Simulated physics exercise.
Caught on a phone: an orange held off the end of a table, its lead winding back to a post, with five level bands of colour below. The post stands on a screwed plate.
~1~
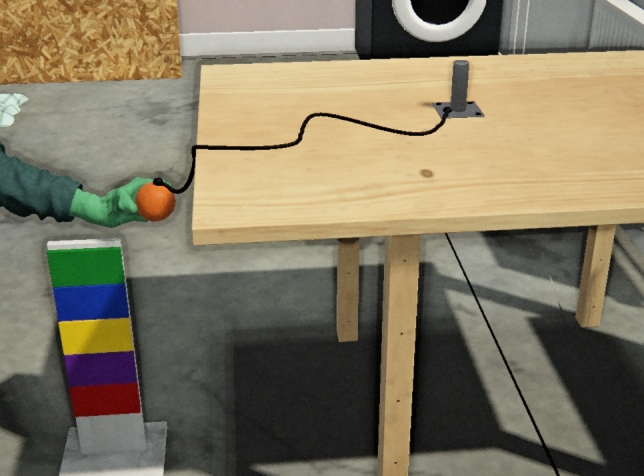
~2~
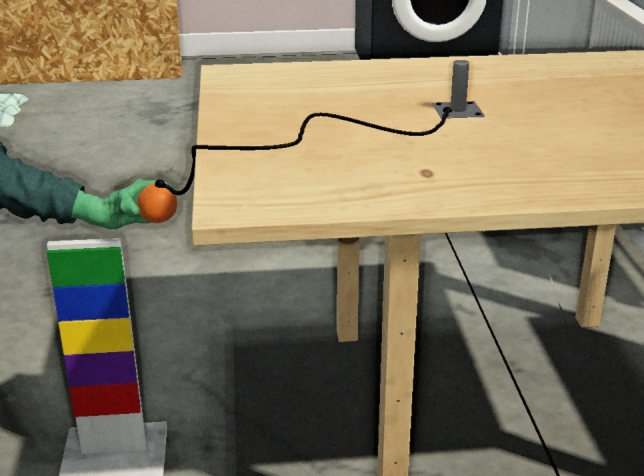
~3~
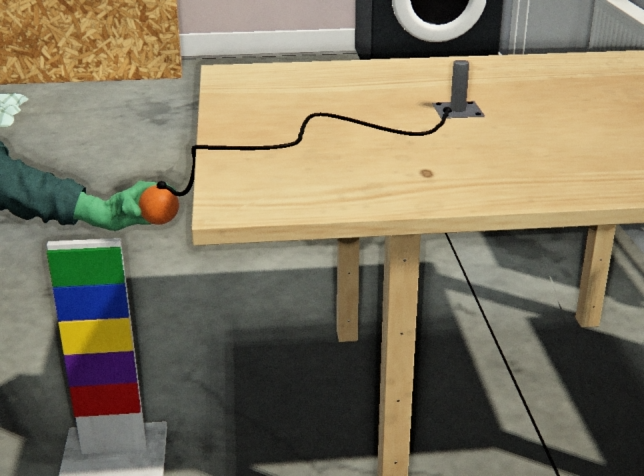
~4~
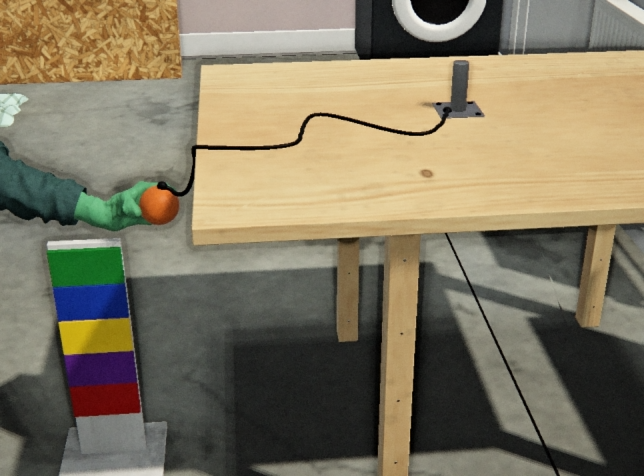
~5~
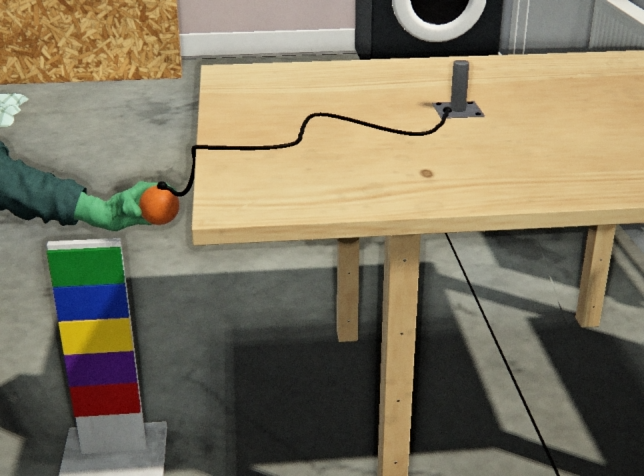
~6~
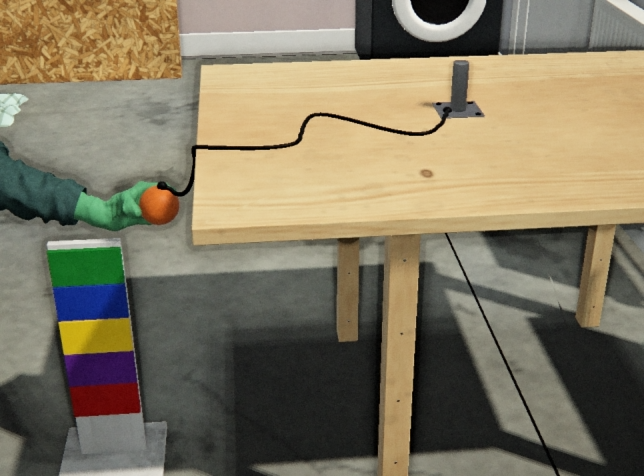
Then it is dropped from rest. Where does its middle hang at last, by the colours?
At yellow.
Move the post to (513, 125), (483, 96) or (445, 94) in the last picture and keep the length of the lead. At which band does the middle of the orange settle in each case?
Try by try: Blue; blue; yellow.
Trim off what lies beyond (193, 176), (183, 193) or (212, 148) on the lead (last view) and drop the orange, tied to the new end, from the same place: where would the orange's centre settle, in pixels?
The places are (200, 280), (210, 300) and (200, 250).
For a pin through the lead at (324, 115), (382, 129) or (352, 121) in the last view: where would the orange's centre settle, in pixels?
The places are (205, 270), (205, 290) and (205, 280).
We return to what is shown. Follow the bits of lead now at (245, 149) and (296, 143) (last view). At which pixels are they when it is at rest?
They go to (200, 202) and to (197, 154).
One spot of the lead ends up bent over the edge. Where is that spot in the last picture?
Near (300, 138).
Early on, orange near (187, 323); level with yellow.
Midway, orange near (225, 315); level with yellow.
Finally, orange near (209, 322); level with yellow. Its centre hangs level with the yellow band.
